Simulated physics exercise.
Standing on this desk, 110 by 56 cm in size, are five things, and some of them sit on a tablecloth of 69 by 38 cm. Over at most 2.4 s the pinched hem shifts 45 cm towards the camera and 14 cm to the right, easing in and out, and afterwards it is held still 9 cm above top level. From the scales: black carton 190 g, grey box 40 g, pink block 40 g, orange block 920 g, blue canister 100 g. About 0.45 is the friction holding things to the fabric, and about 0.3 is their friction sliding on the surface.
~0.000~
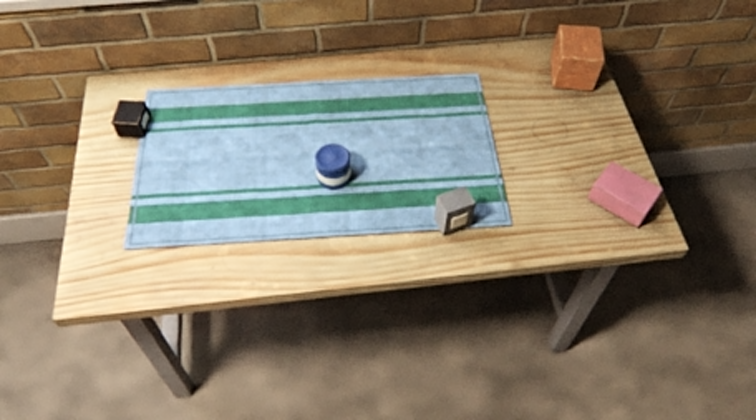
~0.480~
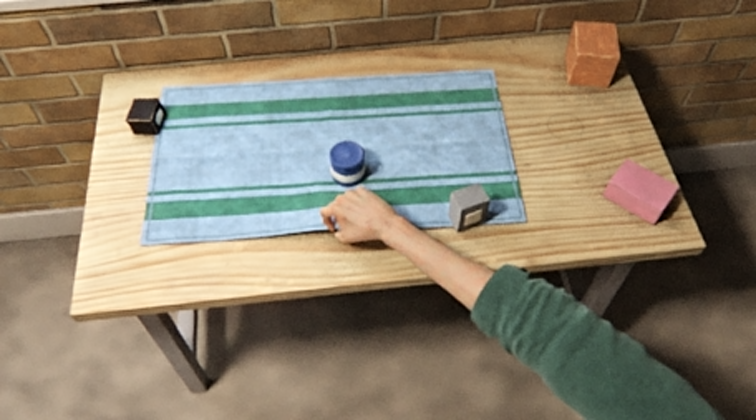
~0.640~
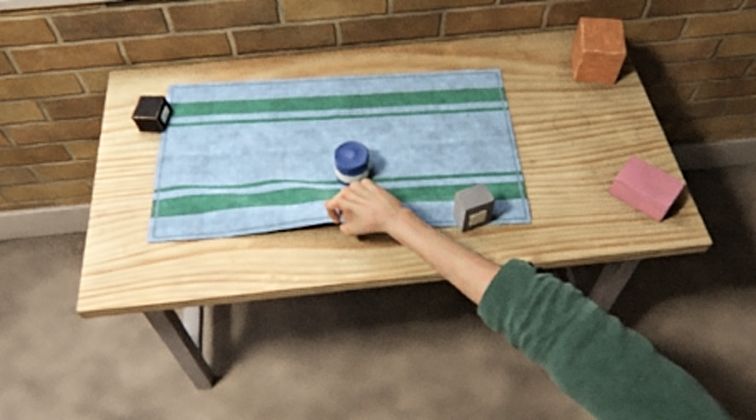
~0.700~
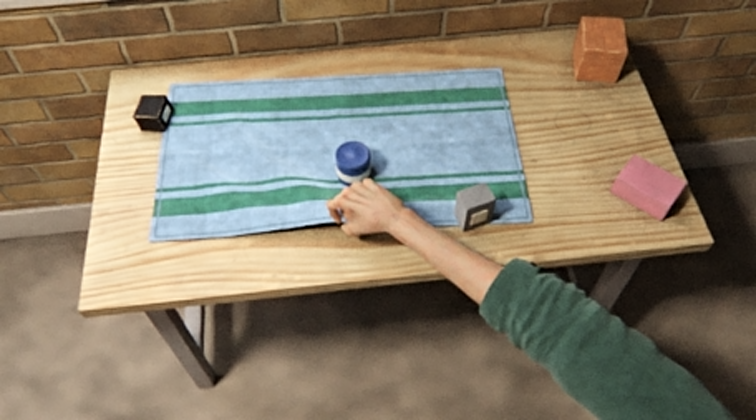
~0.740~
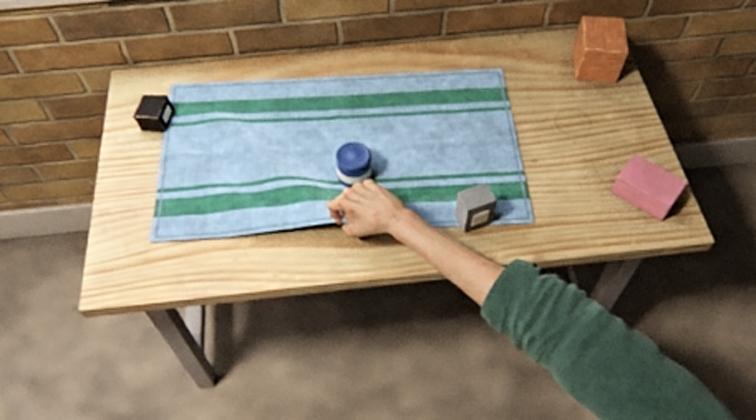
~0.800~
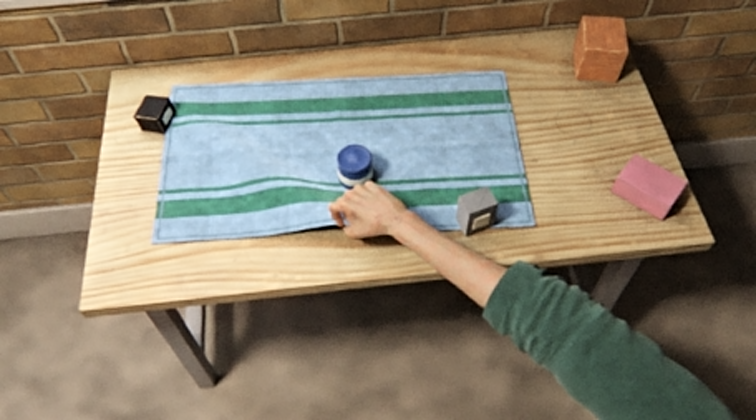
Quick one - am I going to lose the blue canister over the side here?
It is going to leave its support.
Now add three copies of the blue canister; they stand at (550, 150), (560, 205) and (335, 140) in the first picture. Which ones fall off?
So it goes: The first one is still up there, the next is still up there, the last ends up off.
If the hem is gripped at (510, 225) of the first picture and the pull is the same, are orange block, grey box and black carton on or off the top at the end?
Then: Orange block remains, grey box goes over, black carton stays up.
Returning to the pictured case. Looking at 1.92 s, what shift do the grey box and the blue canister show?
Grey box off the top, blue canister 30 cm.
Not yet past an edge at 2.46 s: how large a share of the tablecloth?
I'd say close to 0 per cent of it.
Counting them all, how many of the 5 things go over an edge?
After counting, the figure is 2.
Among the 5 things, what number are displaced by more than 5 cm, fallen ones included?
In total, 3 of them qualify.
By 1.4 s, 95 % of the tablecloth is still over the top; blue canister 13 cm off its start, grey box 13 cm off its start, black carton 5 cm off its start.
By 1.9 s, 45 % of the tablecloth is still over the top; blue canister 29 cm off its start, grey box over the edge, black carton 5 cm off its start.
By 2.5 s, 0 % of the tablecloth is still over the top; blue canister over the edge, grey box over the edge, black carton 5 cm off its start at (150, 126).
By 3.0 s, 0 % of the tablecloth is still over the top; blue canister over the edge, grey box over the edge, black carton 5 cm off its start.
By 4.6 s, 0 % of the tablecloth is still over the top; blue canister over the edge, grey box over the edge, black carton 5 cm off its start at (151, 126).
